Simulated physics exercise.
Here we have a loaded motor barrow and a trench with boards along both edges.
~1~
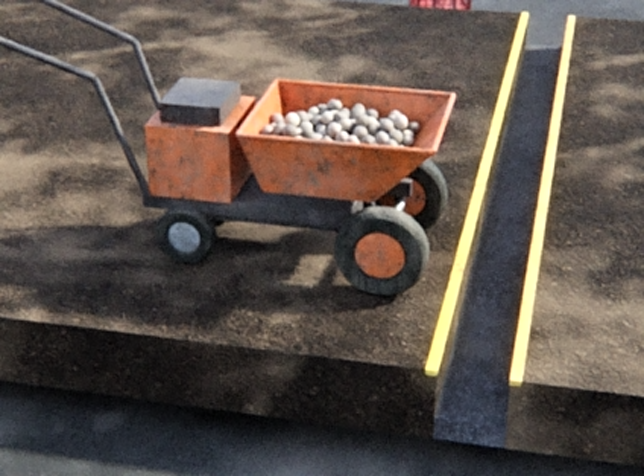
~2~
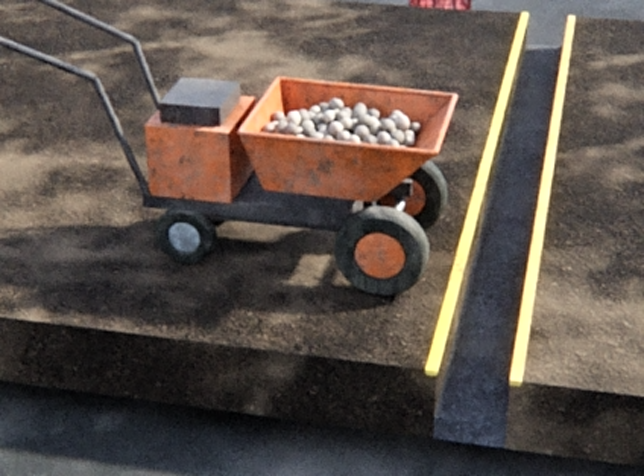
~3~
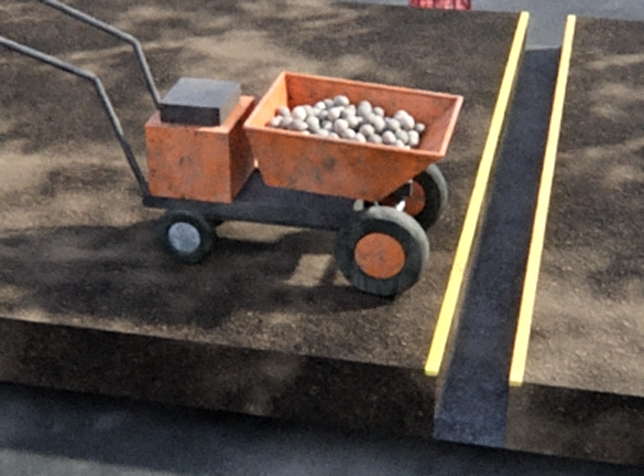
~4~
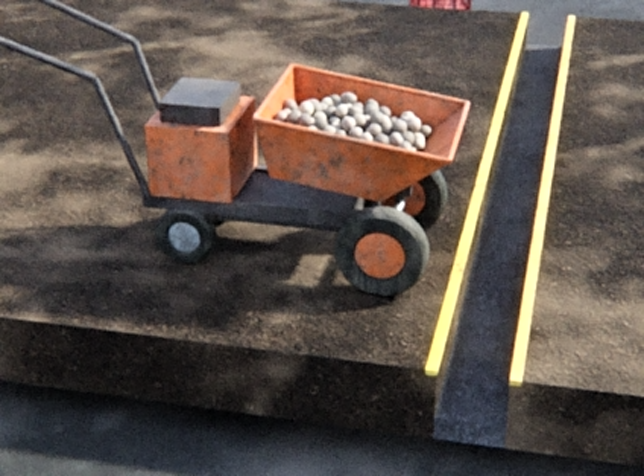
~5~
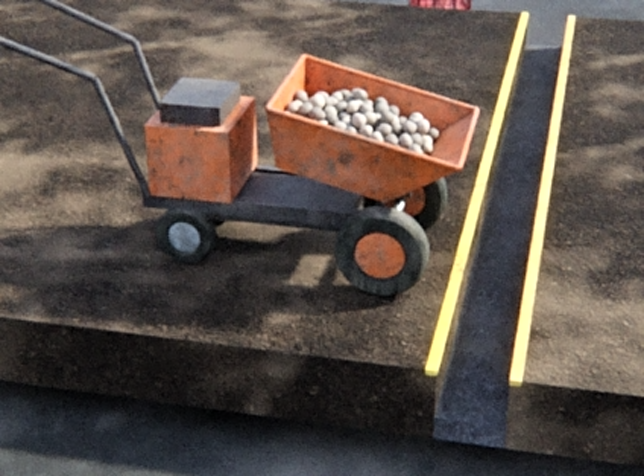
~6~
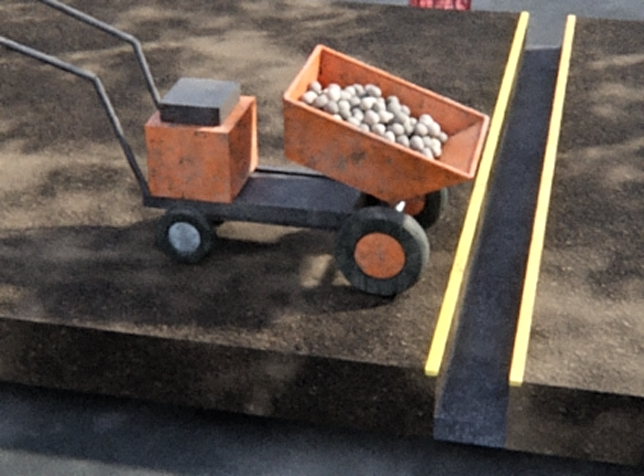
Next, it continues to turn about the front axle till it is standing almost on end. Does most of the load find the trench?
No.
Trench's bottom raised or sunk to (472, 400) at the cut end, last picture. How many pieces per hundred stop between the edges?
I'd put it at some 20 in a hundred.
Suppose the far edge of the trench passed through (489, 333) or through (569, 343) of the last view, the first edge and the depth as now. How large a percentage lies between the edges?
About 0 and 90 per cent.
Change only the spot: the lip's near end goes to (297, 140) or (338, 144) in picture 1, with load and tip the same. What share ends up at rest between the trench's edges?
Well, you'd get roughly 40 per cent from the first place and roughly 70 per cent from the second.
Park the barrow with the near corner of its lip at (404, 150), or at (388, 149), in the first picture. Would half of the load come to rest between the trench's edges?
A majority, then a majority.
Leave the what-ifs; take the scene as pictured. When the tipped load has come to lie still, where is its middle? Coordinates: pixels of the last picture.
Resting centre, last picture - approx. (560, 271).
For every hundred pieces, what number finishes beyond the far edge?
Result: Close to 70 %.
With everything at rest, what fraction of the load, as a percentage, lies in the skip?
I'd say around 5 per cent.
Just after the last frame, skip tipped steeply; every one in the skip.
A moment on, skip tipped right over; the larger part in the skip; just a few in or heaped over the trench; roughly a quarter beyond it; just a few falling.
Further on, skip tipped right over; about a tenth in the skip; roughly a quarter in or heaped over the trench; roughly two thirds beyond it.
When it is over, skip tipped right over; about a tenth in the skip; roughly a quarter in or heaped over the trench; roughly two thirds beyond it.
